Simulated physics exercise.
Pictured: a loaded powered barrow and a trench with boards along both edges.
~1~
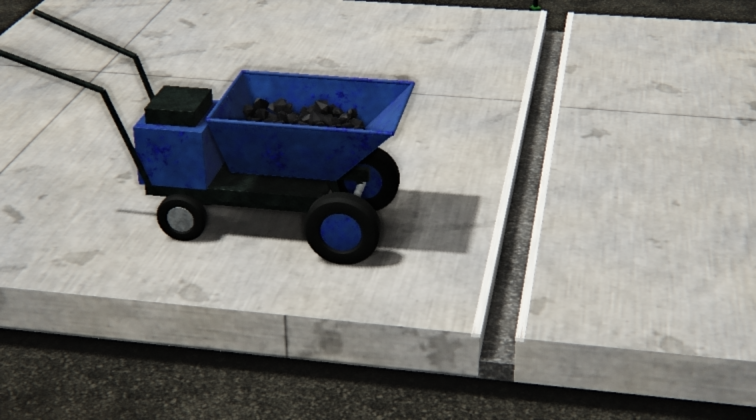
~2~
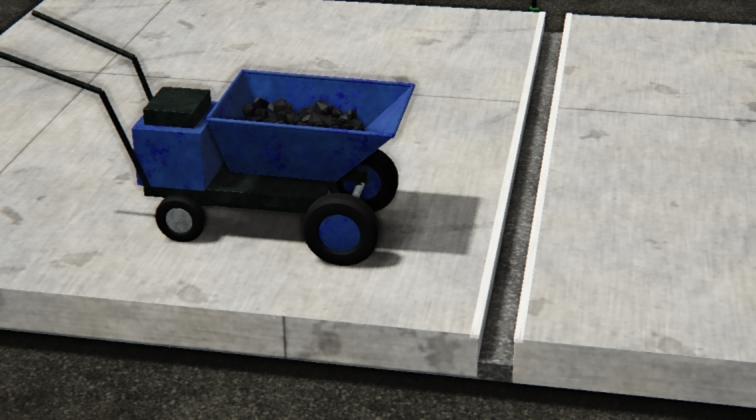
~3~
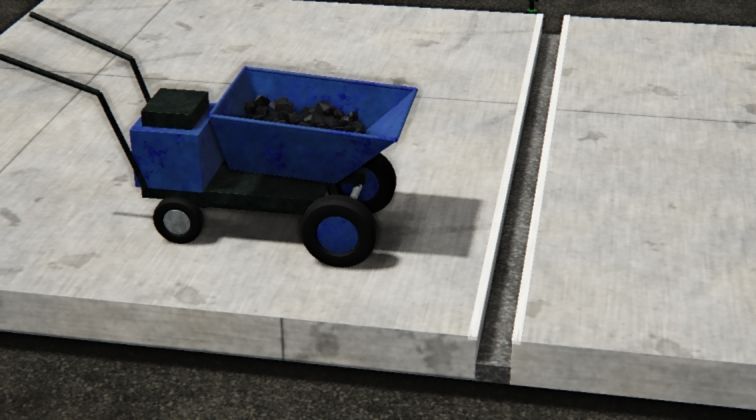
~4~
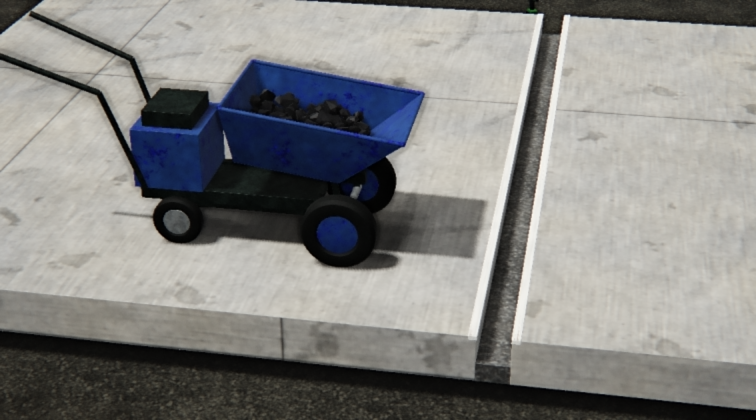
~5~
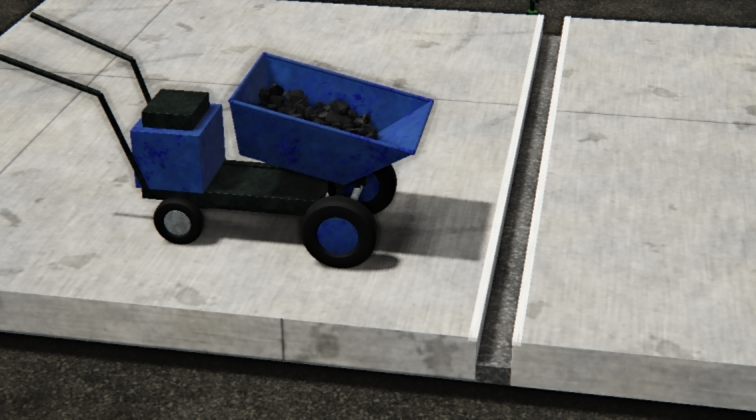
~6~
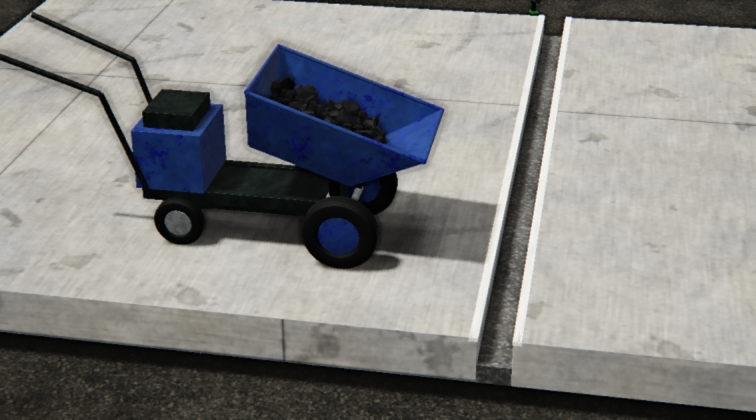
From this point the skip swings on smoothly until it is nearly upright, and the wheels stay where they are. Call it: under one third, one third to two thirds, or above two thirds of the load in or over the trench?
One third to two thirds, I'd call it.
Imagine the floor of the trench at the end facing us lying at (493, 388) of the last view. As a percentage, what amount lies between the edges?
60 per cent, roughly.
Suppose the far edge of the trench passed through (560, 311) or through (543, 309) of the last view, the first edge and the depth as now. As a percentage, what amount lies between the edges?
In turn 70 and 60 in a hundred.
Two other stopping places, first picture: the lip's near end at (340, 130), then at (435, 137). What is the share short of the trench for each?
50 % then 0 %.
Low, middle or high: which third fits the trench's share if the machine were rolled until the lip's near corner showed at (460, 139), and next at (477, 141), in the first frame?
Below one third; then below one third.
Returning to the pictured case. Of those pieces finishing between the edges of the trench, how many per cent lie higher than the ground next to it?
20 per cent or thereabouts.
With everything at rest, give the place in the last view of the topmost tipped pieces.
In the last picture, the peak is close to (490, 238).
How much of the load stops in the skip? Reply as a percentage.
My estimate is about 25 per cent.
Soon, skip tipped steeply; all in the skip.
A while on, skip tipped right over; most in the skip; a small part short of the trench; a stray few in or heaped over the trench.
Towards the end, skip tipped right over; about a quarter in the skip; about a quarter short of the trench; about a third in or heaped over the trench; a small part beyond it.
Finally, skip tipped right over; about a quarter in the skip; about a quarter short of the trench; about half in or heaped over the trench; a small part beyond it.
